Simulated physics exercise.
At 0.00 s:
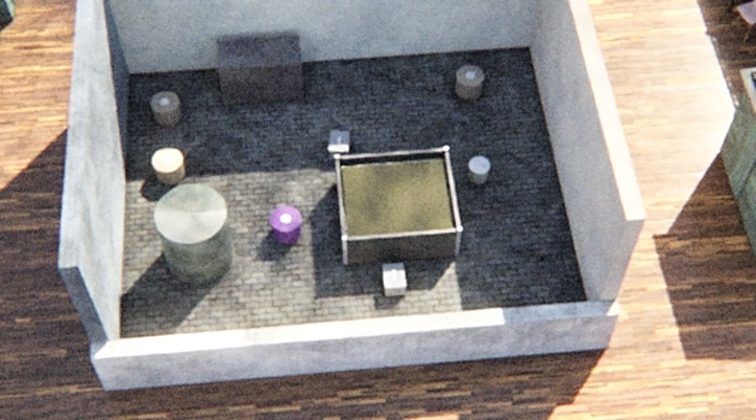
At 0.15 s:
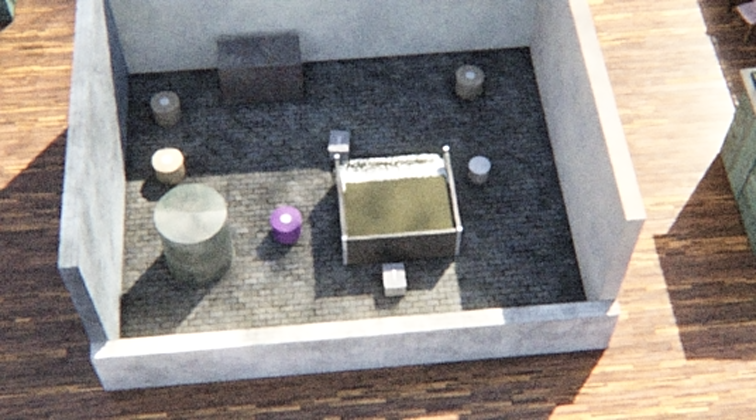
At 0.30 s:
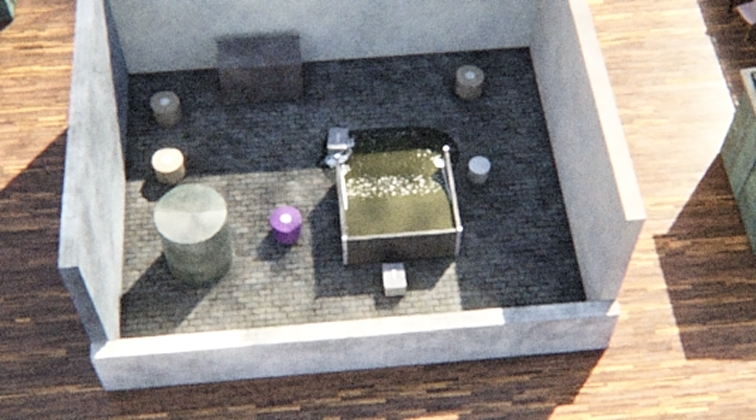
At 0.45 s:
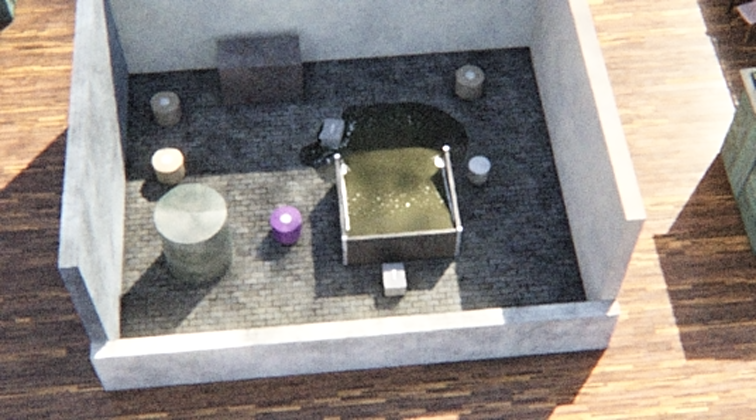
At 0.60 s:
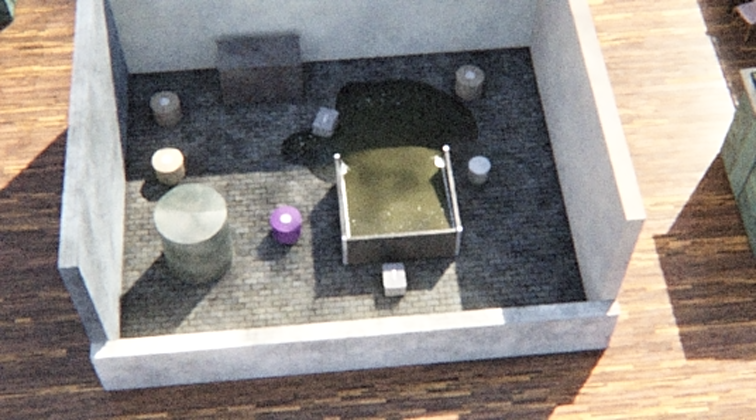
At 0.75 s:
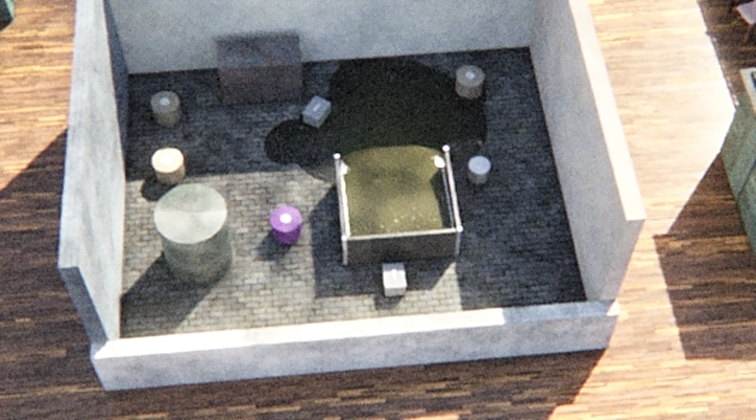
The video shows a walled yard with scattered containers around an open tank of murky water; the tank's far side gives way, and dark water spreads across the paving, pushing a small pale box toward the back wall.
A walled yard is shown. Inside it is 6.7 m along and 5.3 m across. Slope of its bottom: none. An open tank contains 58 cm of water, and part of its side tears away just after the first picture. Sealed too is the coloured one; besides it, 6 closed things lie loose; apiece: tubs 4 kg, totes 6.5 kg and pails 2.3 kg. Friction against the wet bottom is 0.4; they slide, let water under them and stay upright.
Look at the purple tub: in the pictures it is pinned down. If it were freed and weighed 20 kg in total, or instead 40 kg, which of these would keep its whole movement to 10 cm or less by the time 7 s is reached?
I'd wager even the lighter one passes.
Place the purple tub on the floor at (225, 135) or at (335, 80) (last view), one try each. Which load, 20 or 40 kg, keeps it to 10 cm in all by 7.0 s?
Respectively, first option suffices; neither option.
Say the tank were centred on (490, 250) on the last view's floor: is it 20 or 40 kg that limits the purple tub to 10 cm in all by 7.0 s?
Well, then the lighter one is plenty.
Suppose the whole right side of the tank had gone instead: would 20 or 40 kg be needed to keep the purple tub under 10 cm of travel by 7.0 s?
Then the smaller load will do.
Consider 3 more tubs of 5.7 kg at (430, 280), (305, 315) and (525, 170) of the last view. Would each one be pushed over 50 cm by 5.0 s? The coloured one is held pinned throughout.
First one stayed within, second stayed within, third went beyond.
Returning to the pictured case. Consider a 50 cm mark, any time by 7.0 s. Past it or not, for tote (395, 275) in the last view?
Here the answer is not beyond.
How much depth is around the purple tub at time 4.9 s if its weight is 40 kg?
1 cm, roughly.
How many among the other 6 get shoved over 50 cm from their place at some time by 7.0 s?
Answer: 5.
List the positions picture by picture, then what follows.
In the first frame, the purple tub at (286, 219), on the bottom; water covers 2.1 m2; 0 of 7 have shifted.
In the second frame, the purple tub at (286, 219), on the bottom; water covers 2.9 m2; 0 of 7 have shifted.
In the third frame, the purple tub at (286, 219), on the bottom; water covers 3.9 m2; 1 of 7 have shifted.
In the fourth frame, the purple tub at (286, 219), on the bottom; 5.1 m2 under water; 1 of 7 have shifted.
In the fifth frame, the purple tub at (286, 219) rests on the ground; 6.5 m2 under water; 1 of 7 have shifted.
In the sixth frame, the purple tub at (286, 219), on the bottom; 8.1 m2 under water; 1 of 7 have shifted.
After 1.4 s the purple tub would be 0 cm from its start with 20 kg and 0 cm from its start with 40 kg; 0 cm of water round it then.
After 3.1 s the purple tub would be 0 cm from its start with 20 kg and 0 cm from its start with 40 kg; 0 cm of water round it then.
After 4.9 s the purple tub would be 0 cm from its start with 20 kg and 0 cm from its start with 40 kg; 1 cm of water round it then.
After 7.0 s the purple tub would be 0 cm from its start with 20 kg and 0 cm from its start with 40 kg; 1 cm of water round it then.
